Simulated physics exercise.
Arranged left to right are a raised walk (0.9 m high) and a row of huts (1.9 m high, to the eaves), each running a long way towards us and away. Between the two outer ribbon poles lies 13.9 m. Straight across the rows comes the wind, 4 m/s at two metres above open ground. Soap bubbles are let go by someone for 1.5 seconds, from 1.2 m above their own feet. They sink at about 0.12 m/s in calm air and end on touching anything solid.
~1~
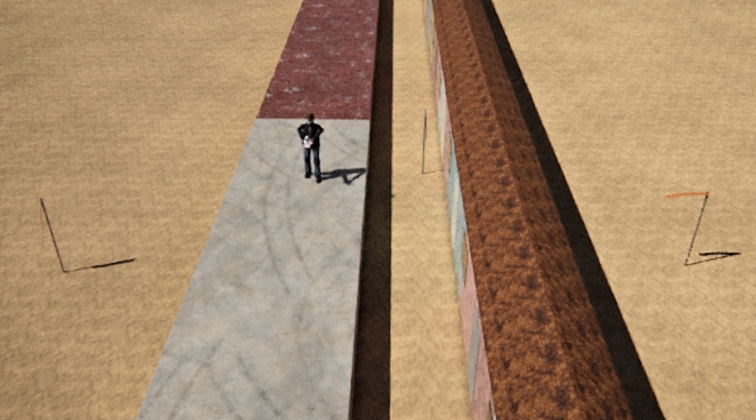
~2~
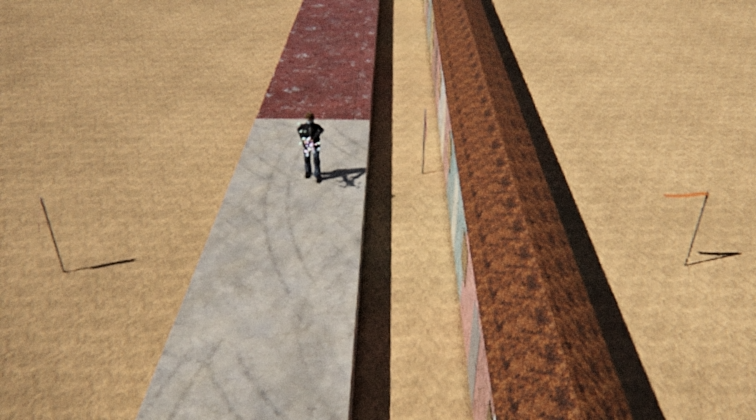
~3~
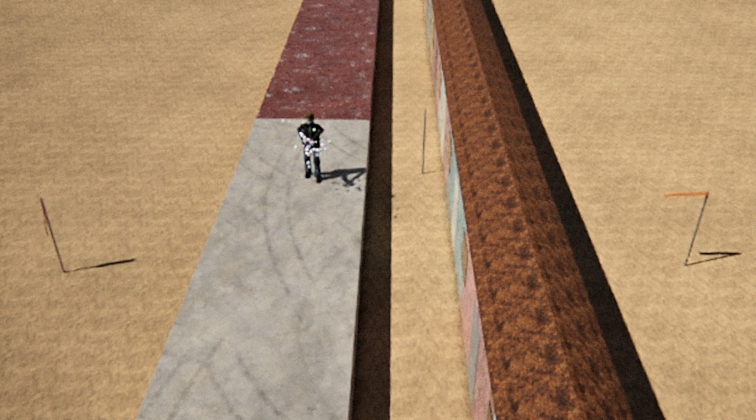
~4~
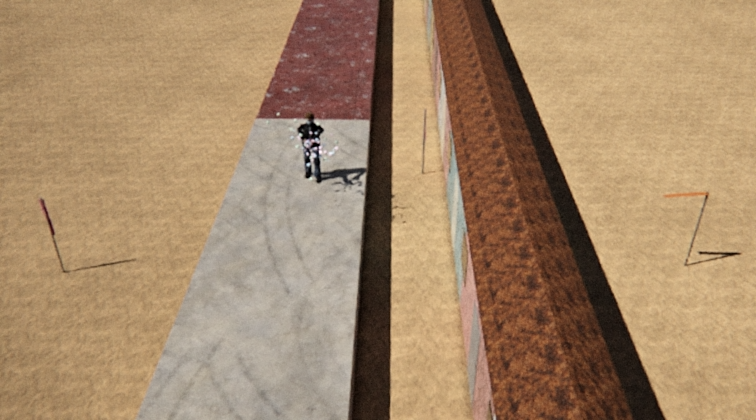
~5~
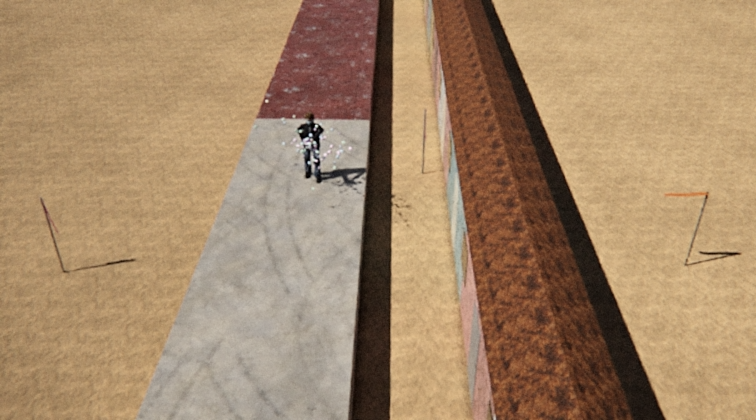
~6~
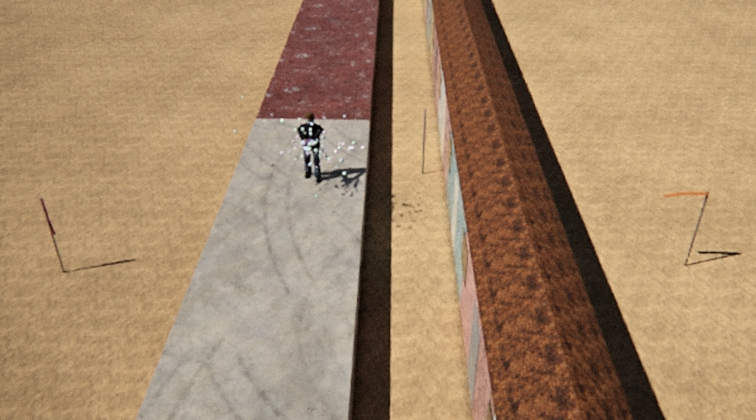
On a raised walk beside a long brown roof, bubbles spread around a standing person.
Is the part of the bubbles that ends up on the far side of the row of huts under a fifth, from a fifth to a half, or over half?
I'd say below a fifth ends up beyond it.
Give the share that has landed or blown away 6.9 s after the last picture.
It should be around 15 per cent.
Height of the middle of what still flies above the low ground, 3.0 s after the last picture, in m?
2.0 m.
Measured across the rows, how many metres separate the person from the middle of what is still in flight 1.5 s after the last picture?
It works out to about 0.5 m.
Then, 1.5 s after the last picture, 1 % is no longer flying here, and 0 % is beyond the row of huts; the middle of what still flies is 2.1 m above the low ground, near (324, 146).
Then, 3.0 s after the last picture, 5 % is no longer flying here, and 0 % is beyond the row of huts; the middle of what still flies is 2.0 m above the low ground, near (317, 149).
Then, 6.9 s after the last picture, 15 % is no longer flying here, and 0 % is beyond the row of huts; the middle of what still flies is 1.9 m above the low ground, near (265, 154).
Then, 19.0 s after the last picture, 74 % is no longer flying here, and 0 % is beyond the row of huts; the middle of what still flies is 1.4 m above the low ground, near (35, 170).
Then, 44.0 s after the last picture, 99 % is no longer flying here, and 0 % is beyond the row of huts.
